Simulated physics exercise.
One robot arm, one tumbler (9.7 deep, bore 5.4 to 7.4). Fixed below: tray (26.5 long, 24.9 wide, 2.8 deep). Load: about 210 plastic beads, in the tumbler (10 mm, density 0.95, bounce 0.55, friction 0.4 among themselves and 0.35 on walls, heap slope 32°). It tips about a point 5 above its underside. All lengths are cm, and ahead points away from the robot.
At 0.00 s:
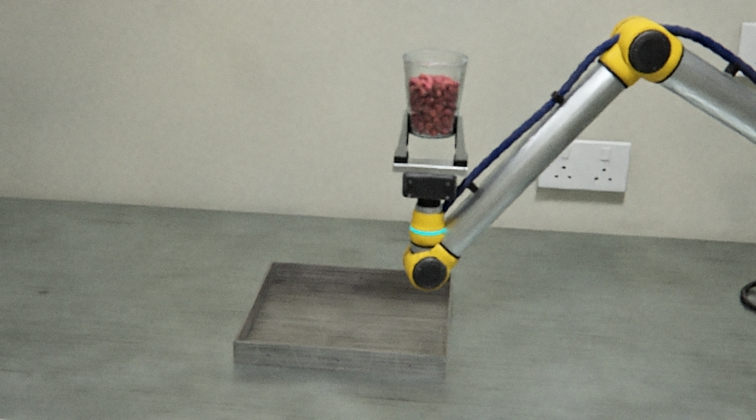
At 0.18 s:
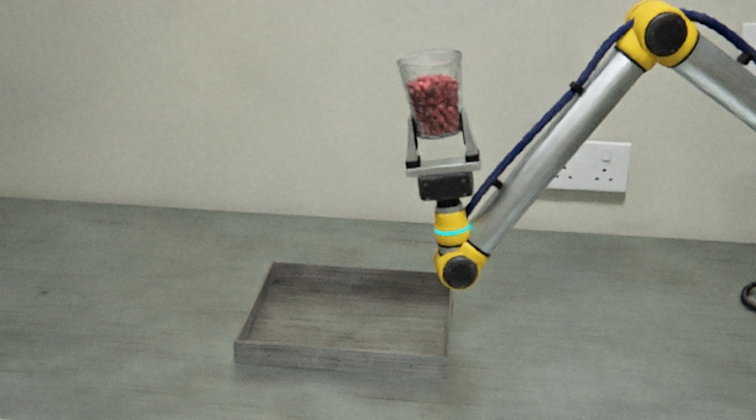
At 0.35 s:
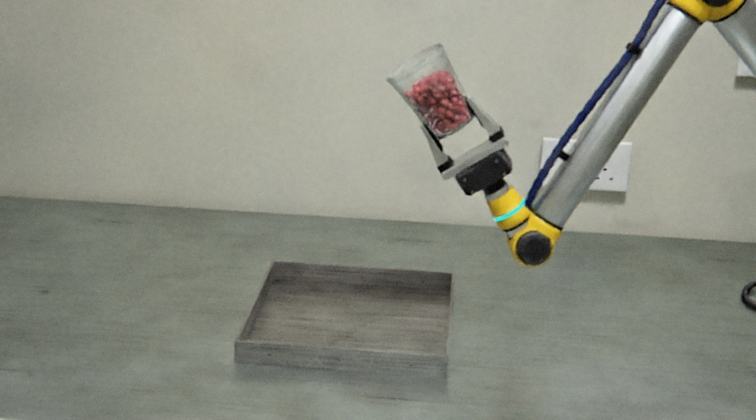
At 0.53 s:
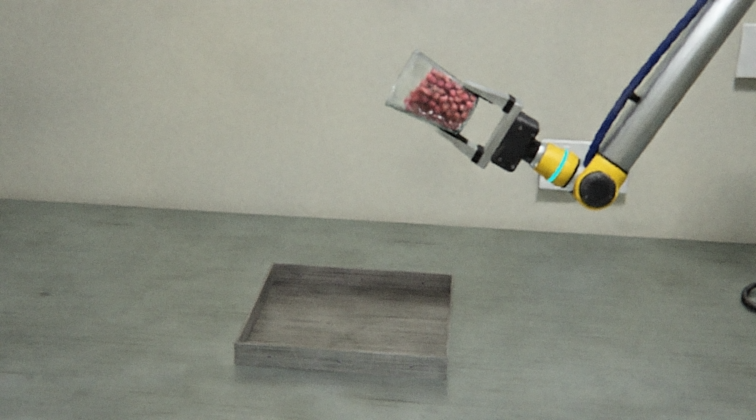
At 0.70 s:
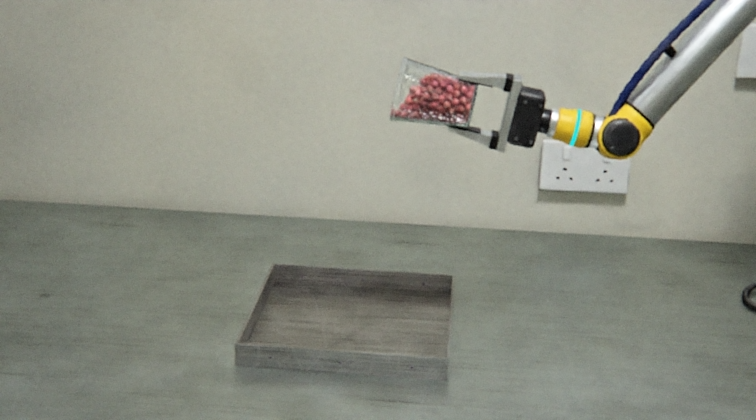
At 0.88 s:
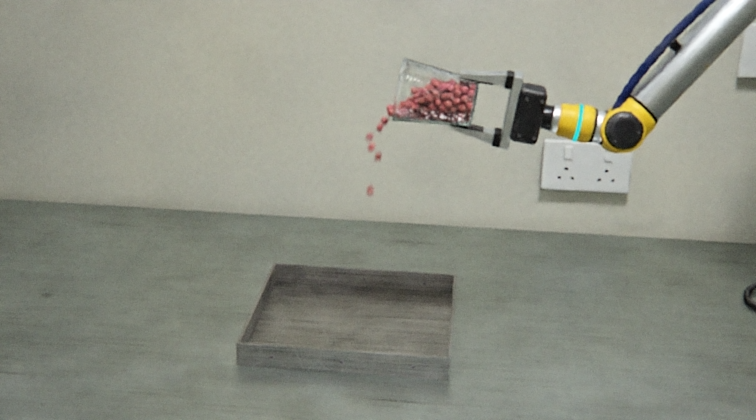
A robot arm held up a clear tumbler of reddish-pink beads above an empty grey tray, then tilted it left until it lay nearly sideways and a few beads dropped from its rim.
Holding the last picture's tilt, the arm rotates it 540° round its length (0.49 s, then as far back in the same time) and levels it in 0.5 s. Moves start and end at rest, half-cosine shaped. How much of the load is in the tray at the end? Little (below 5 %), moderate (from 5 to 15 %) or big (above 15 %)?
Share in the tray: Big (above 15 %).
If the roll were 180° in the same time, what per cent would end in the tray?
In that case some 40 per cent.
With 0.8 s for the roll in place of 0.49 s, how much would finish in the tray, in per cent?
In that case some 60 per cent.
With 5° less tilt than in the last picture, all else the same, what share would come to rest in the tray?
It would be near 25 per cent.
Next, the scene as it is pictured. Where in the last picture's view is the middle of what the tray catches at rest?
Around (309, 321).
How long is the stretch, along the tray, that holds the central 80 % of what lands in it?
About 20 cm.
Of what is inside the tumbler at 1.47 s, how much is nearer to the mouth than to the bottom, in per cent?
Roughly 40 per cent.
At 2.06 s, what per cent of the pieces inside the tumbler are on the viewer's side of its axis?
Roughly 45 per cent.
After 1.47 s, tipped 82°, highest piece 35 above the table; 148 in the tumbler, 39 in the tray, 1 on the table or floor, 24 in flight or on a rim.
After 2.06 s, tipped 53°, highest piece 34 above the table; 108 in the tumbler, 81 in the tray, 8 on the table or floor, 15 in flight or on a rim.
After 2.56 s, upright, highest piece 34 above the table; 108 in the tumbler, 93 in the tray, 11 on the table or floor.
After 3.26 s, upright, highest piece 34 above the table; 108 in the tumbler, 93 in the tray, 11 on the table or floor.
In the end, 108 in the tumbler, 93 in the tray, 11 on the table or floor. That is 44 % in the tray.
